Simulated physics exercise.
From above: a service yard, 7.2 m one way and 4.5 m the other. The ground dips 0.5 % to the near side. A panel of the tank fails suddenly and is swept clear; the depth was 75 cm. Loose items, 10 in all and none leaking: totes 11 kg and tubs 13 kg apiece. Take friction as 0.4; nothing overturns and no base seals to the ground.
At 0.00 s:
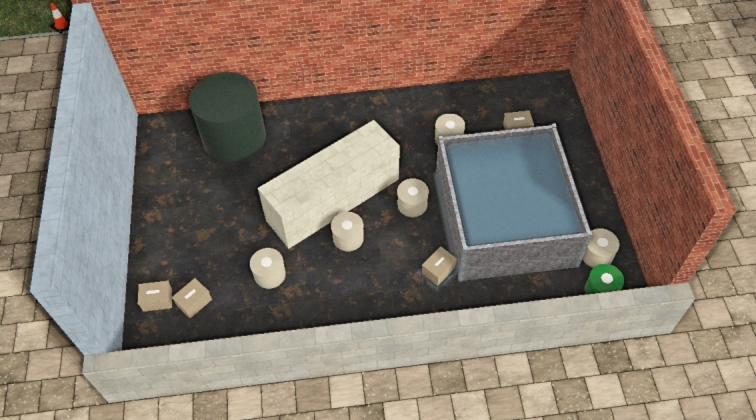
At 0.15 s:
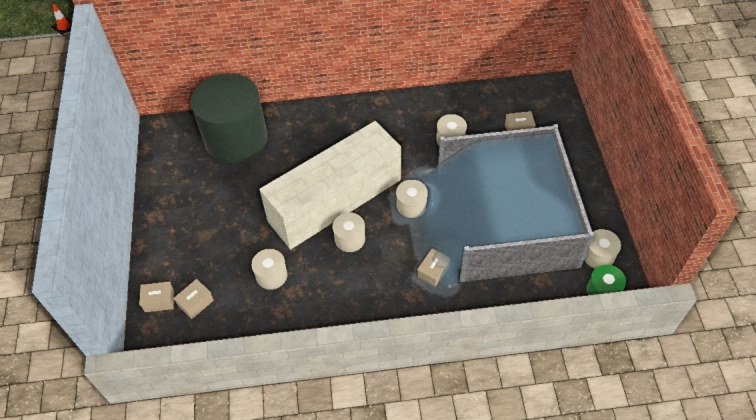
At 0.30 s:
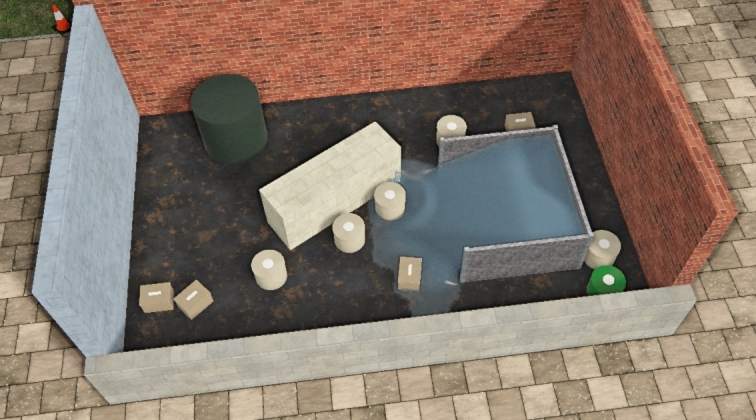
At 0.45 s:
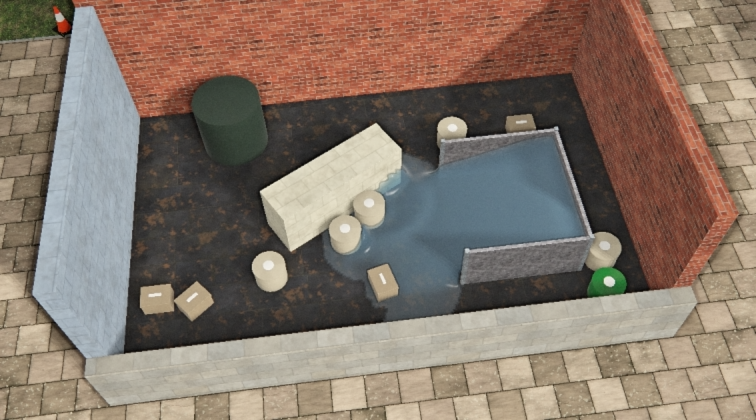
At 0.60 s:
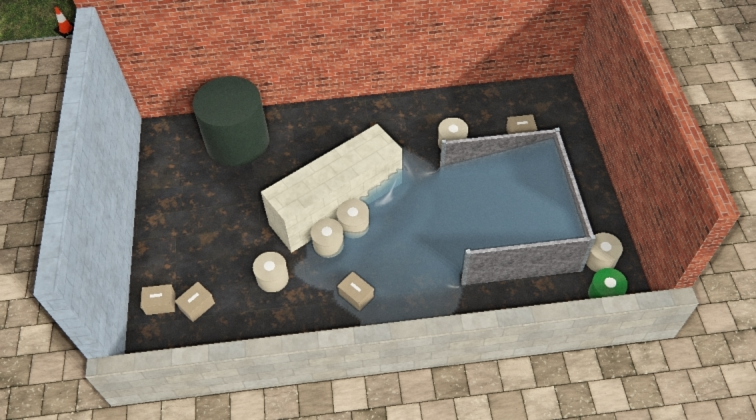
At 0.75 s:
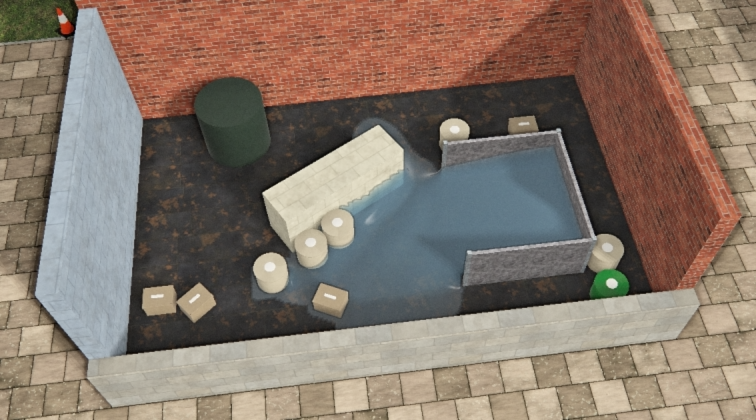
Water bursts from the left side of a square tank in a walled yard as that panel vanishes, spreading across the dark ground around a pale block. It carries a tub and a box leftward, then a second tub along the block's near side, while the green tub stays put.
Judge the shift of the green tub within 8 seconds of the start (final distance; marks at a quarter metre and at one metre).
Green tub moves a short way.
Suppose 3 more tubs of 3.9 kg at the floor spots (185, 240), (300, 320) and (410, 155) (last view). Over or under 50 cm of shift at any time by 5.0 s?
In that order: Over, over, past it.
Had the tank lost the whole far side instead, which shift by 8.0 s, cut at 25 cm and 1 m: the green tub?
In that case the green tub ends far away.
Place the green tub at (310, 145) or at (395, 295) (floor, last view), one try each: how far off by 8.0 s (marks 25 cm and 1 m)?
In that order: It travels far; it travels far.
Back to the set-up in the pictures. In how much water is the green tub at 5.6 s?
About 6 cm.
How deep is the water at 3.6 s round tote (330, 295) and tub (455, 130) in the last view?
About 18 and 1 cm.
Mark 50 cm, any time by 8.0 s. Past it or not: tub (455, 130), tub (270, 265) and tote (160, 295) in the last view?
In turn: Past it, more, over.
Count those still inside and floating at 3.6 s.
3 of them.
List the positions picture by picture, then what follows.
The green tub at (607, 278) rests on the ground; 3.0 m2 under water; 0 of 10 have shifted, in the first picture.
The green tub at (609, 279), on the bottom; 4.0 m2 under water; 1 of 10 have shifted, in the second picture.
The green tub at (609, 280) rests on the ground; 5.1 m2 under water; 2 of 10 have shifted, in the third picture.
The green tub at (609, 282), on the bottom; water covers 6.2 m2; 3 of 10 have shifted, in the fourth picture.
The green tub at (610, 283), on the bottom; water covers 7.3 m2; 3 of 10 have shifted, in the fifth picture.
The green tub at (612, 284), on the bottom; 8.4 m2 under water; 3 of 10 have shifted, in the sixth picture.
After 1.6 s the green tub is near (612, 284), 0.0 m from its start, aground; 3 afloat.
After 3.6 s the green tub is near (612, 284), 0.0 m from its start, aground; 3 afloat.
After 5.6 s the green tub is near (634, 283), 0.3 m from its start, aground; 5 afloat.
After 8.0 s the green tub is near (639, 270), 0.5 m from its start, aground; 5 afloat.
